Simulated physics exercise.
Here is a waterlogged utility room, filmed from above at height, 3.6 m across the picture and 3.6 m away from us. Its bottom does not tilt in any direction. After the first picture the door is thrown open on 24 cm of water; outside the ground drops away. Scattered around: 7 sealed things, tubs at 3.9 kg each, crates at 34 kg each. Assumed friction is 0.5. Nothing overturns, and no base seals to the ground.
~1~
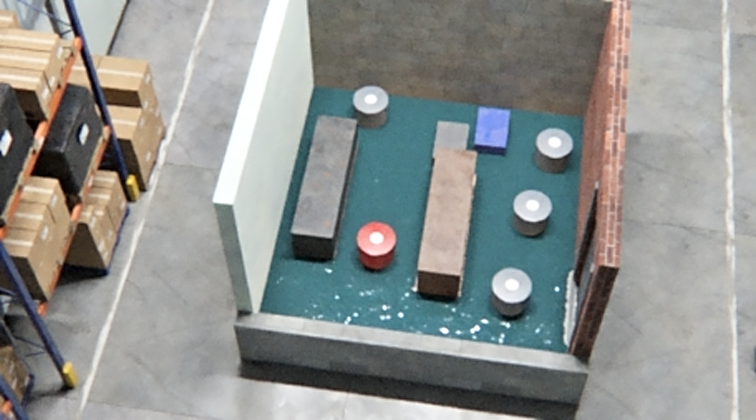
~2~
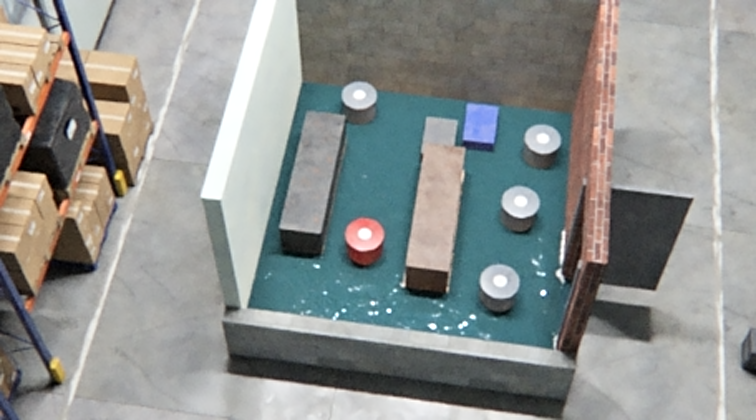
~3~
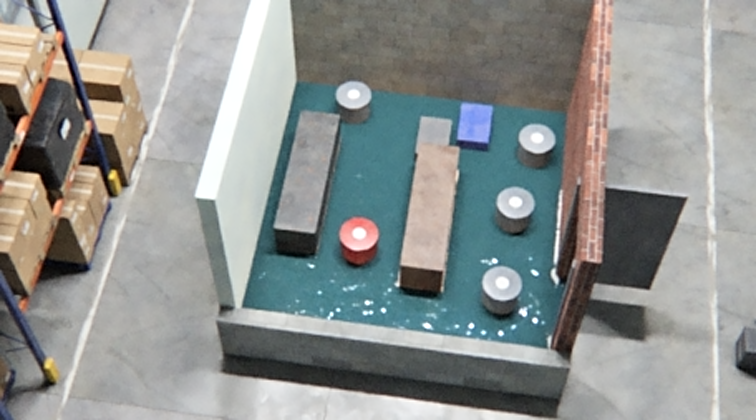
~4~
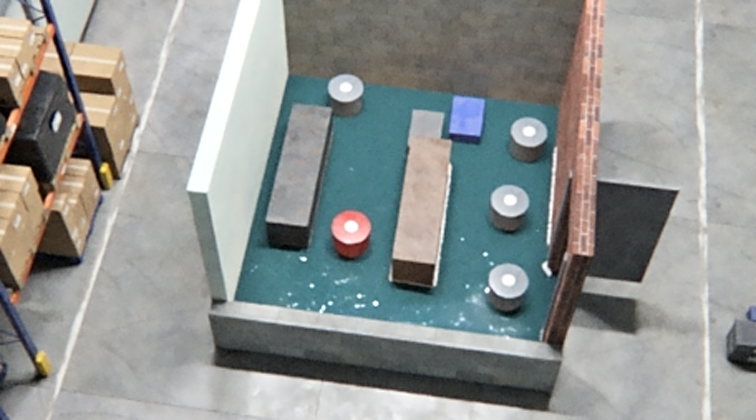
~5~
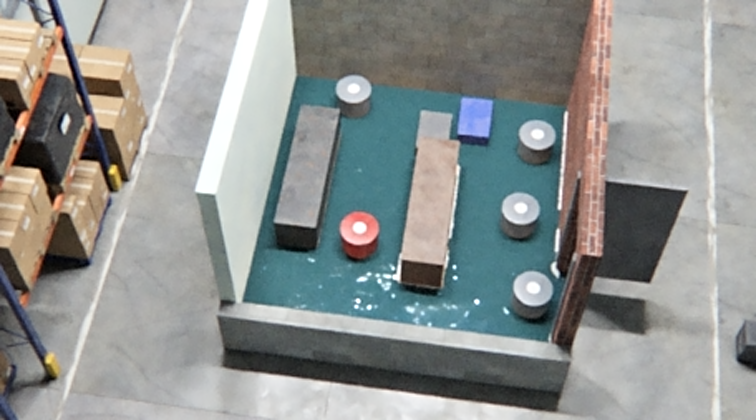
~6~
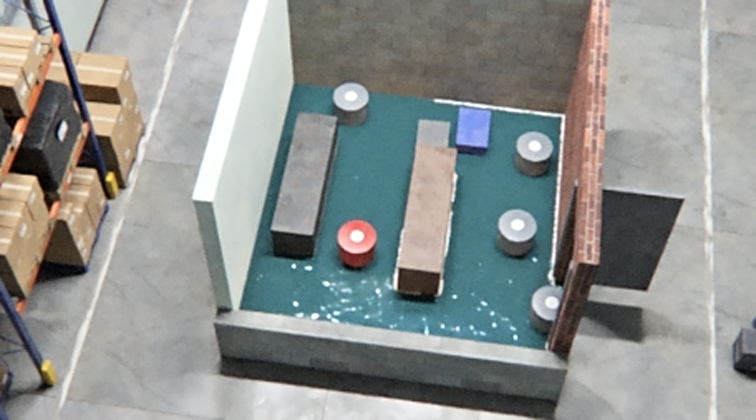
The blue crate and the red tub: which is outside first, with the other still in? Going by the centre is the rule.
I would say the blue one is outside first.
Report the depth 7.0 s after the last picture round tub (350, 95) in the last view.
I'd say some 16 cm.
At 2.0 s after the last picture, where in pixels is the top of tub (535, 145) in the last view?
My estimate: Around (539, 180).
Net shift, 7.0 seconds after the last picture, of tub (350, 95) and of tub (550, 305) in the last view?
So the first one has shifted 60 cm and the other is gone out.
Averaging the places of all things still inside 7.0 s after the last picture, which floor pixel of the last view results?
The centre is close to (451, 242).
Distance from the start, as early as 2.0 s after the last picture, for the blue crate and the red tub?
Roughly 60 and 30 cm.
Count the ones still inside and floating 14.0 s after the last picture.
It comes to 2.
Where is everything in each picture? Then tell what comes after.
In the first frame, the blue crate at (492, 127) floats; the red tub at (376, 239) floats; 24 cm deep round most things; 0 of 7 have shifted.
In the second frame, the blue crate at (481, 123), afloat; the red tub at (365, 234) floats; 24 cm deep round most things; 0 of 7 have shifted.
In the third frame, the blue crate at (475, 123), afloat; the red tub at (359, 234), afloat; 24 cm deep round most things; 1 of 7 have shifted.
In the fourth frame, the blue crate at (467, 116) floats; the red tub at (351, 227), afloat; 24 cm deep round most things; 2 of 7 have shifted.
In the fifth frame, the blue crate at (475, 117), afloat; the red tub at (360, 228), afloat; 24 cm deep round most things; 2 of 7 have shifted.
In the sixth frame, the blue crate at (473, 127), afloat, 4 cm from its start; the red tub at (357, 237) floats; 23 cm deep round most things; 3 of 7 have shifted.
Then, 2.0 s after the last picture the blue crate is near (502, 154), 0.6 m from its start, afloat; the red tub is near (365, 259), 0.3 m from its start, afloat; 2 of 7 are out; 5 afloat.
Then, 7.0 s after the last picture the blue crate is near (520, 266), 2.1 m from its start, aground; the red tub is near (385, 305), 0.9 m from its start, afloat; 3 of 7 are out; 3 afloat.
Then, 14.0 s after the last picture the blue crate has gone out (9.6 s after the last picture); the red tub is near (493, 326), 1.9 m from its start, afloat; 4 of 7 are out; 2 afloat.
Then, 18.0 s after the last picture the blue crate has gone out (9.6 s after the last picture); the red tub is near (540, 318), 2.4 m from its start, afloat; 4 of 7 are out; 2 afloat.
